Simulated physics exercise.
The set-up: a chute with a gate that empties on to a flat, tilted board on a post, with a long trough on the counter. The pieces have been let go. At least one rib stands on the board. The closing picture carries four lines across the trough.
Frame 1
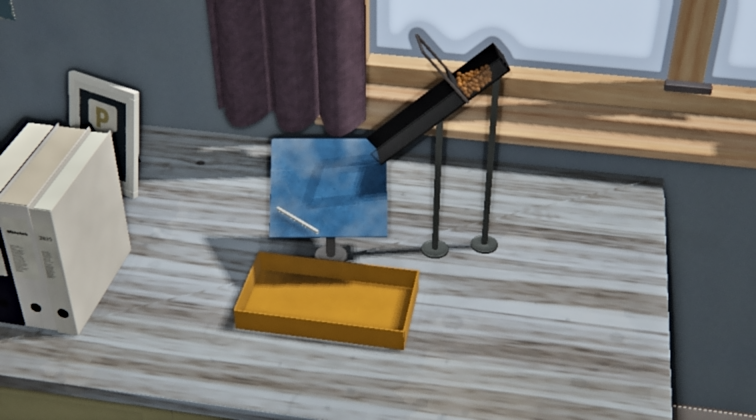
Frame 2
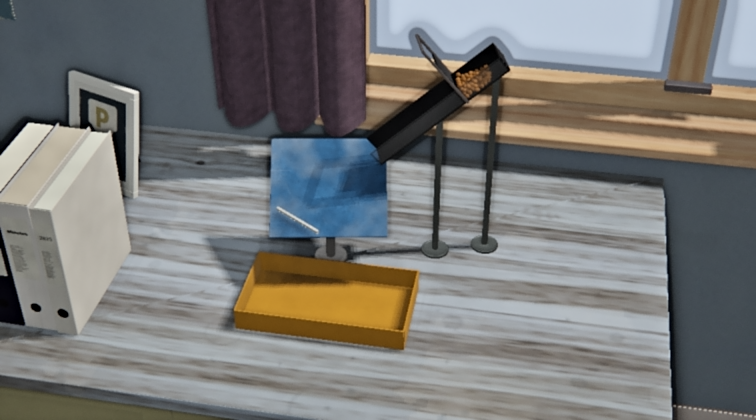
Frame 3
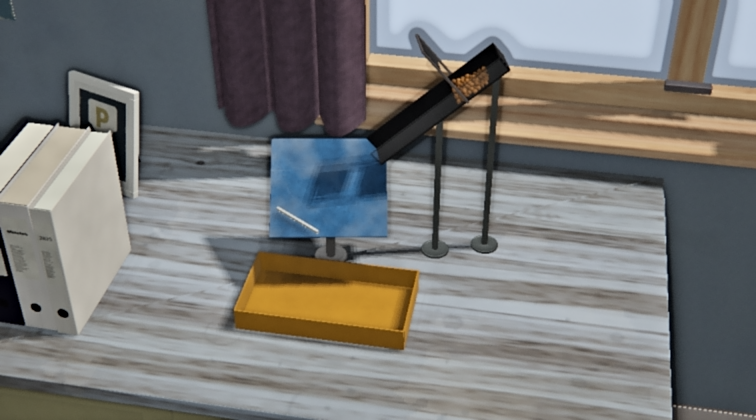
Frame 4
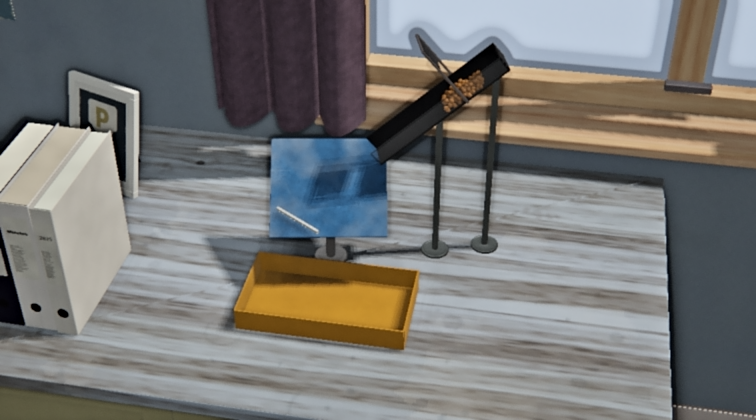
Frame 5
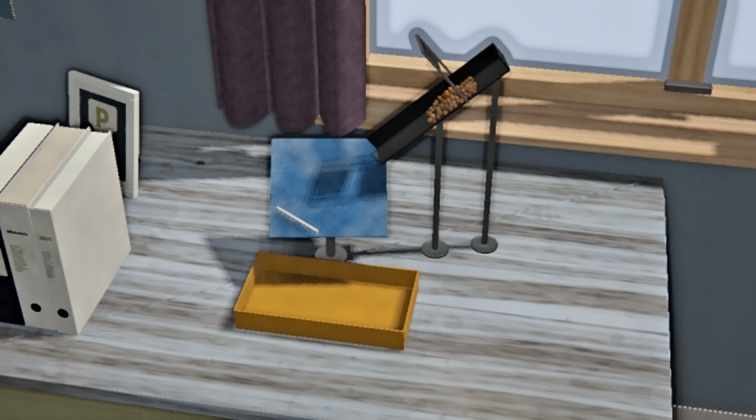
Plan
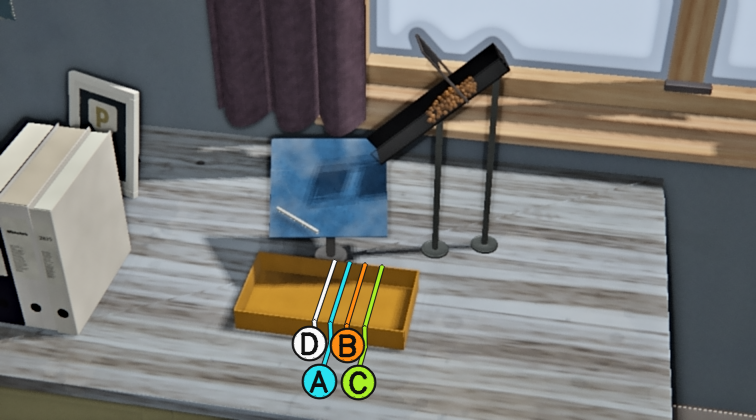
We see a dark sloping chute above a tilted blue board and an empty yellow trough on a wooden counter; the gate swings up, and a cluster of small orange-brown pieces slides a short way down the chute toward the left.
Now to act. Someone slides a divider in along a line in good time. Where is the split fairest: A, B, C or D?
Choose D.
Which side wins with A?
More lands on the left.
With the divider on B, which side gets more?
Left.
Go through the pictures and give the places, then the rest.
The first frame shows load behind the gate at (469, 80), roasted chickpeas; lip of the chute at (379, 157), sloping fairly steeply.
The second frame shows middle of the board at (329, 187), tilted fairly steeply; middle of its low edge at (328, 237); of its high edge at (329, 139).
The third frame shows front corners of the trough at (234, 310) and (404, 331), empty; front of the load at (458, 101).
The fourth frame shows middle of the load at (463, 92); its front at (446, 108), about a quarter of the way to the lip; rib from (277, 207) to (318, 231).
The fifth frame shows middle of the load at (451, 96); its front at (430, 120), about a third of the way to the lip.
On the marked copy, line A crosses the front rim at (330, 322); line B crosses the front rim at (346, 324); line C crosses the front rim at (364, 327); line D crosses the front rim at (314, 320).
If A is chosen, of what is caught, nearly all on the left of the divider, a small part on the right.
If B is chosen, of what is caught, all on the left of the divider, none on the right.
If C is chosen, of what is caught, all on the left of the divider, none on the right.
If D is chosen, of what is caught, about half on the left of the divider, about half on the right.
